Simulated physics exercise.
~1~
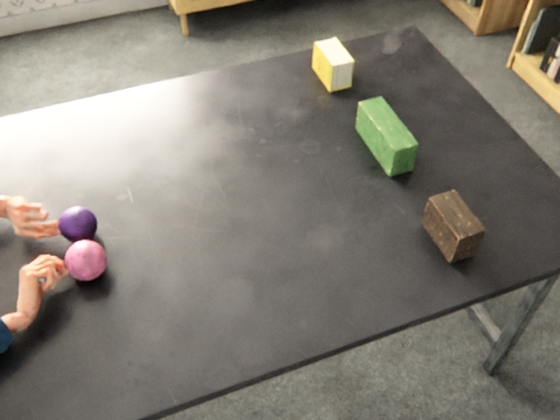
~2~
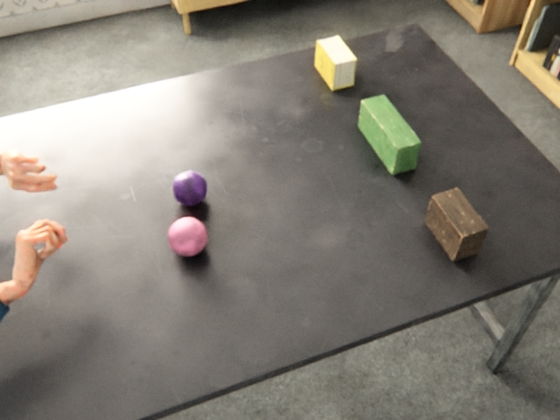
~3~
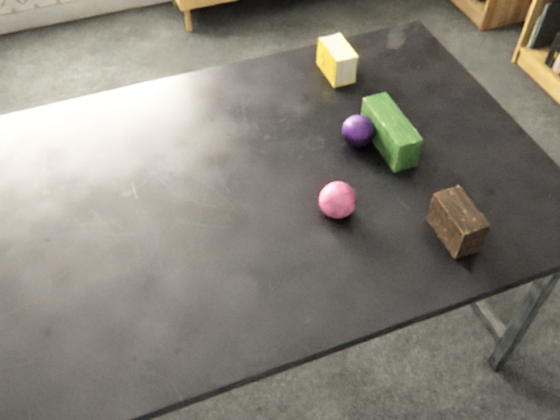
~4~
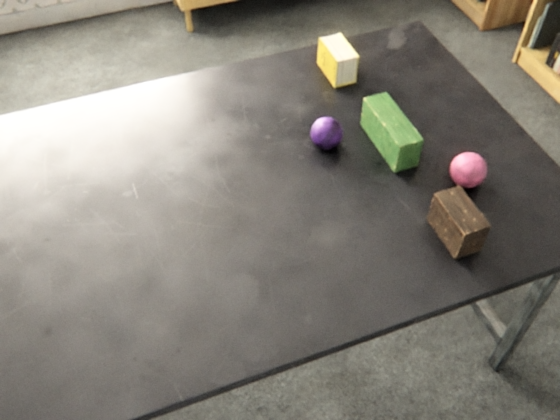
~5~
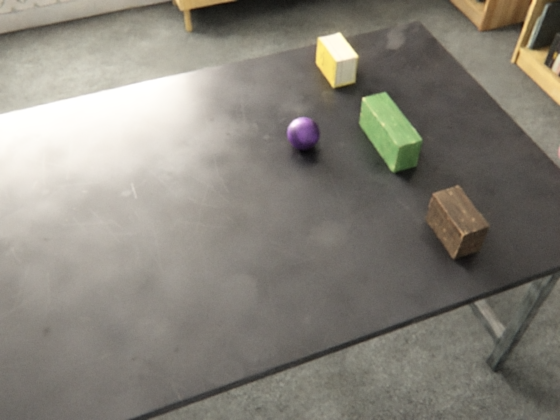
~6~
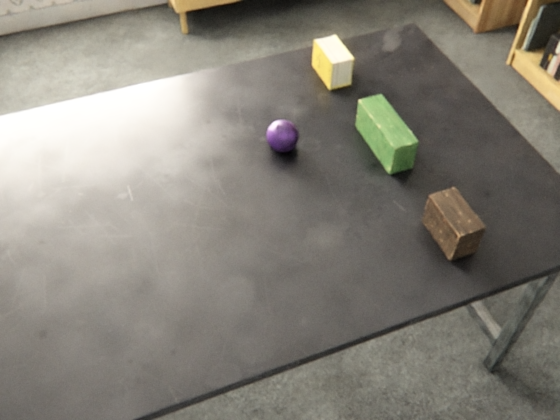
On a dark tabletop in a carpeted room, two hands at the left edge hold a purple ball and a pink ball, facing a spaced row made up of a yellow object, a green block and a dark block. The hands let go and draw back as both balls roll right, side by side. The purple ball reaches the green block and bounces off it, while the pink ball keeps going through the gap between the green and dark blocks. The pink ball passes out of sight at the right, and the purple ball rolls slowly back left, still on the table.
